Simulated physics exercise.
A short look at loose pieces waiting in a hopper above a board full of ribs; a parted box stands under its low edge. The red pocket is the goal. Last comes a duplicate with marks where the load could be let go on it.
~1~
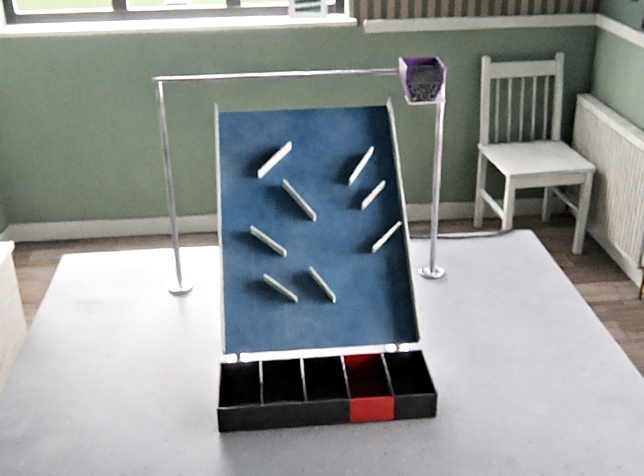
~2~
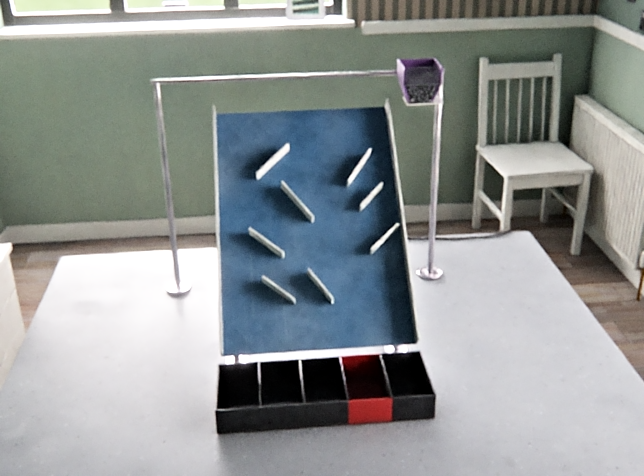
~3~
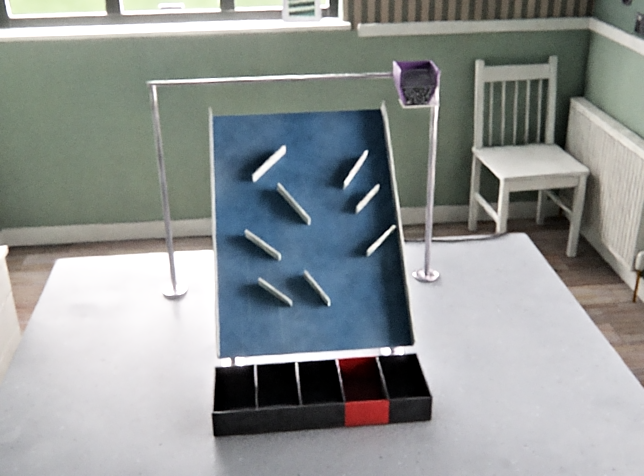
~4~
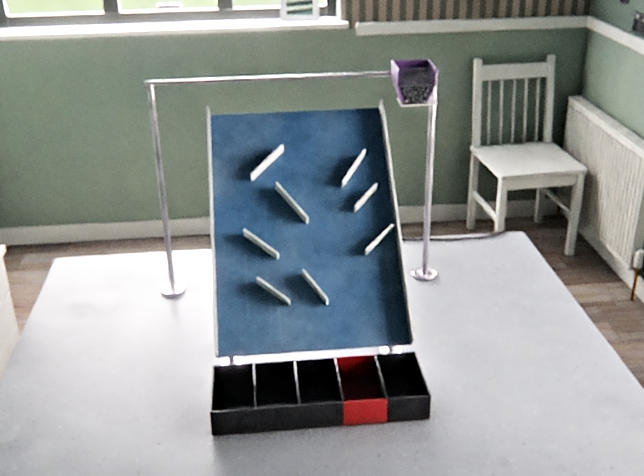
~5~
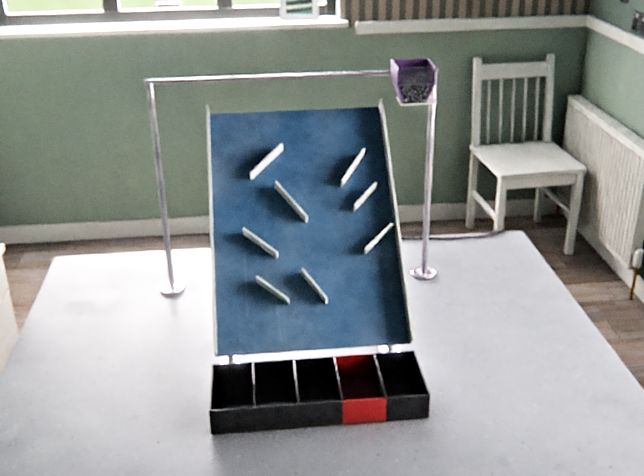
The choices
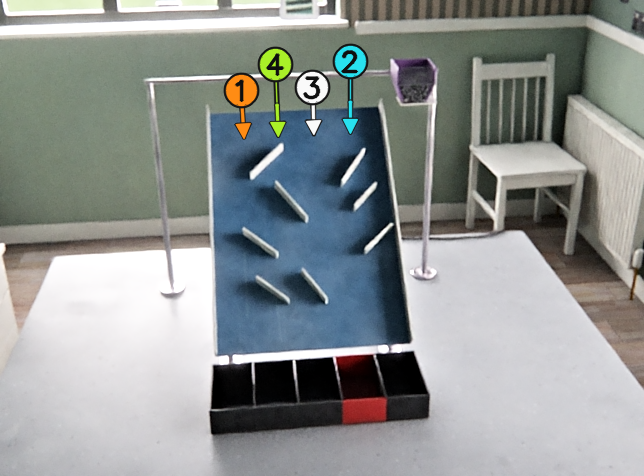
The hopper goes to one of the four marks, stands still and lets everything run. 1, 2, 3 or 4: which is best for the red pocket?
Use mark 3.
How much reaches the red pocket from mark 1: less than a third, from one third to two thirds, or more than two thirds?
Less than a third.
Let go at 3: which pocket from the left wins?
The fourth from the left.
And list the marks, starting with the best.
Best to worst: 3, 2, 4, 1.
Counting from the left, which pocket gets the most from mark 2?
The fourth.
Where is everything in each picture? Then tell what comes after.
Hopper (418, 93), black beans, door shut, in the first picture.
Ribs (257, 173) to (288, 143), (348, 180) to (371, 148), (282, 181) to (313, 217), in the second picture.
Ribs (357, 207) to (379, 184), (246, 230) to (280, 255), (368, 251) to (395, 225), in the third picture.
Ribs (257, 277) to (289, 300), (303, 270) to (328, 300), in the fourth picture.
Red pocket (364, 409), number 4 of 5 from the left, in the fifth picture.
On the marked copy, mark 1 meets the board at (243, 133); mark 2 meets the board at (350, 128); mark 3 meets the board at (313, 129); mark 4 meets the board at (278, 131).
With 1, not one piece in the red pocket, every piece in other pockets.
With 2, the larger part in the red pocket, about a tenth in other pockets, about a tenth held on the board.
With 3, almost all in the red pocket.
With 4, roughly a quarter in the red pocket, roughly two thirds in other pockets, about a tenth outside the box.
